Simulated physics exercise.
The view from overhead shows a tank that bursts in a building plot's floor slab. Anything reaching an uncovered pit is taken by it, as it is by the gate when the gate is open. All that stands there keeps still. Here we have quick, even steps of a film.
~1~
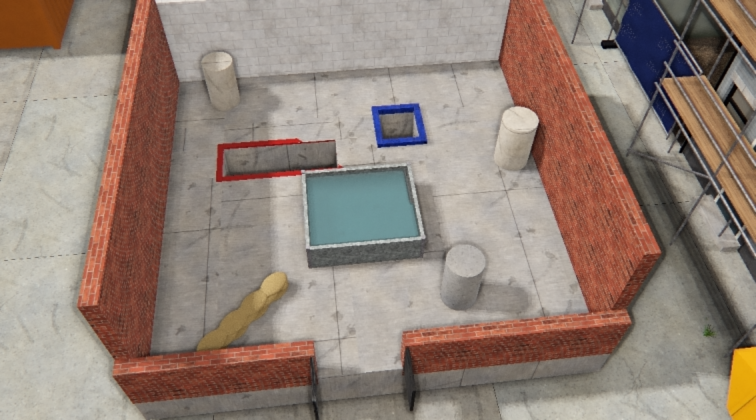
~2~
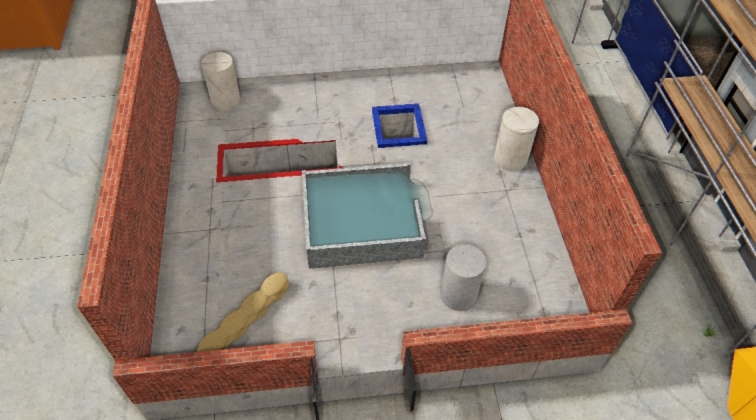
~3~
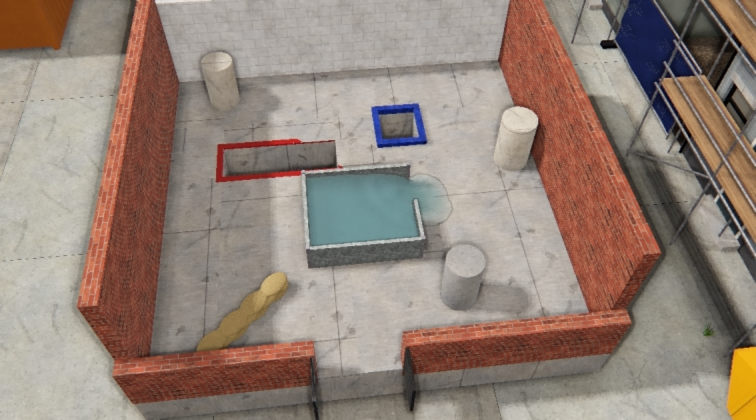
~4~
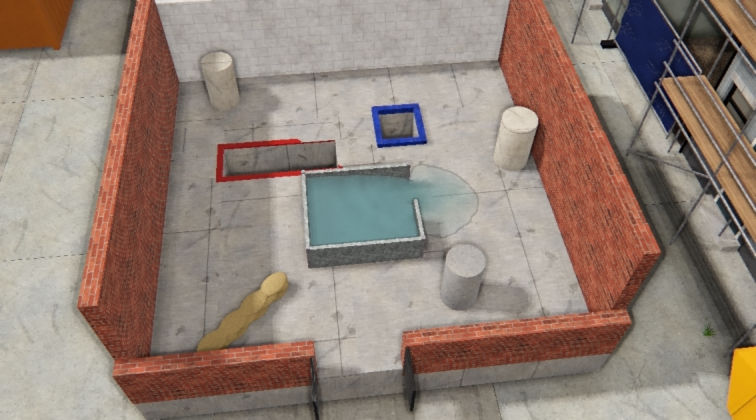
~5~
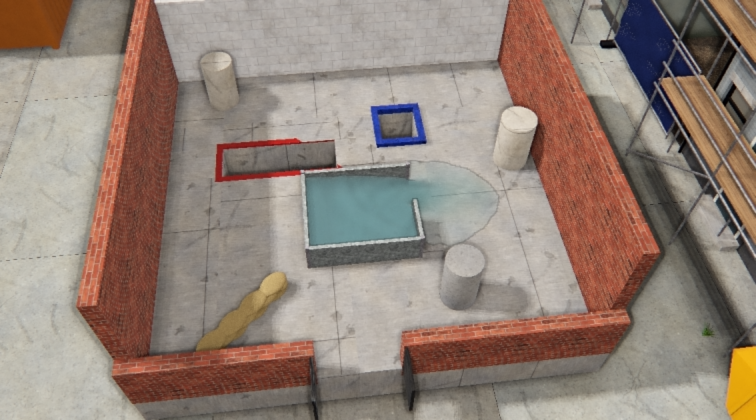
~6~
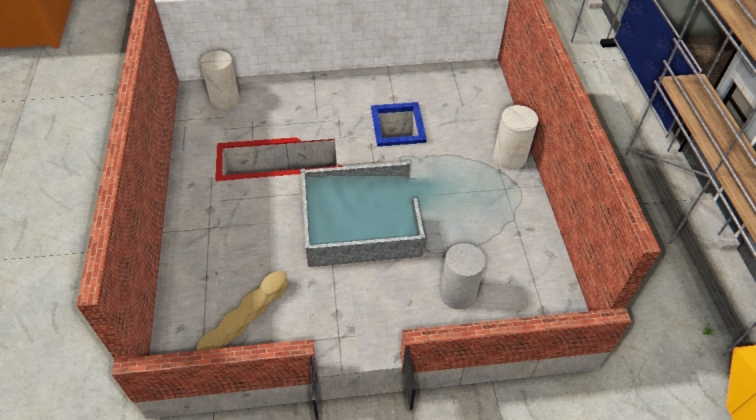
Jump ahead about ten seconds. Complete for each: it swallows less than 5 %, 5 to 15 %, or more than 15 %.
Completed: The gate swallows less than 5 %; the red pit swallows less than 5 %; the blue pit swallows less than 5 %.
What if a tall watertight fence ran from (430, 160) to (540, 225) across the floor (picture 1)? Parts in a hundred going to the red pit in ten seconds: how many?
The red pit takes 10 per cent.
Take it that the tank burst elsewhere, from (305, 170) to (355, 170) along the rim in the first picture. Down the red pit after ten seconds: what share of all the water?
I'd estimate the red pit takes around 70 percent.
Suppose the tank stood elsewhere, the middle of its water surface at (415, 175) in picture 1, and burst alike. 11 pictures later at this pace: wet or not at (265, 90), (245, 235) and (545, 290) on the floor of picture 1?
Well, first one stays dry, second one stays dry, third one got wet.
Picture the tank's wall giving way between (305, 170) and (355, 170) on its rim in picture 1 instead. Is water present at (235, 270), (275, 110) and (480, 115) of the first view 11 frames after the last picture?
In the order asked: Out of reach, out of reach, out of reach.
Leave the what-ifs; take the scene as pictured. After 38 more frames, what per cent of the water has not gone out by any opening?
I'd put it at about 100 per cent.
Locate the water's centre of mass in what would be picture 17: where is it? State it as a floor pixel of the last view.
Centre point: Around (412, 209).
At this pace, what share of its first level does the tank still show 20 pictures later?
I'd put it near 48 per cent.
A moment on, water covers 15 % of the floor; the gate 0 %, the red pit 0 %, the blue pit 0 %.
Next, water covers 20 % of the floor; the gate 0 %, the red pit 0 %, the blue pit 0 %.
Then, water covers 25 % of the floor; the gate 0 %, the red pit 0 %, the blue pit 0 %.
Later, water covers 50 % of the floor; the gate 0 %, the red pit 0 %, the blue pit 0 %.
In the end, water covers 70 % of the floor; the gate 2 %, the red pit 2 %, the blue pit 0 %.
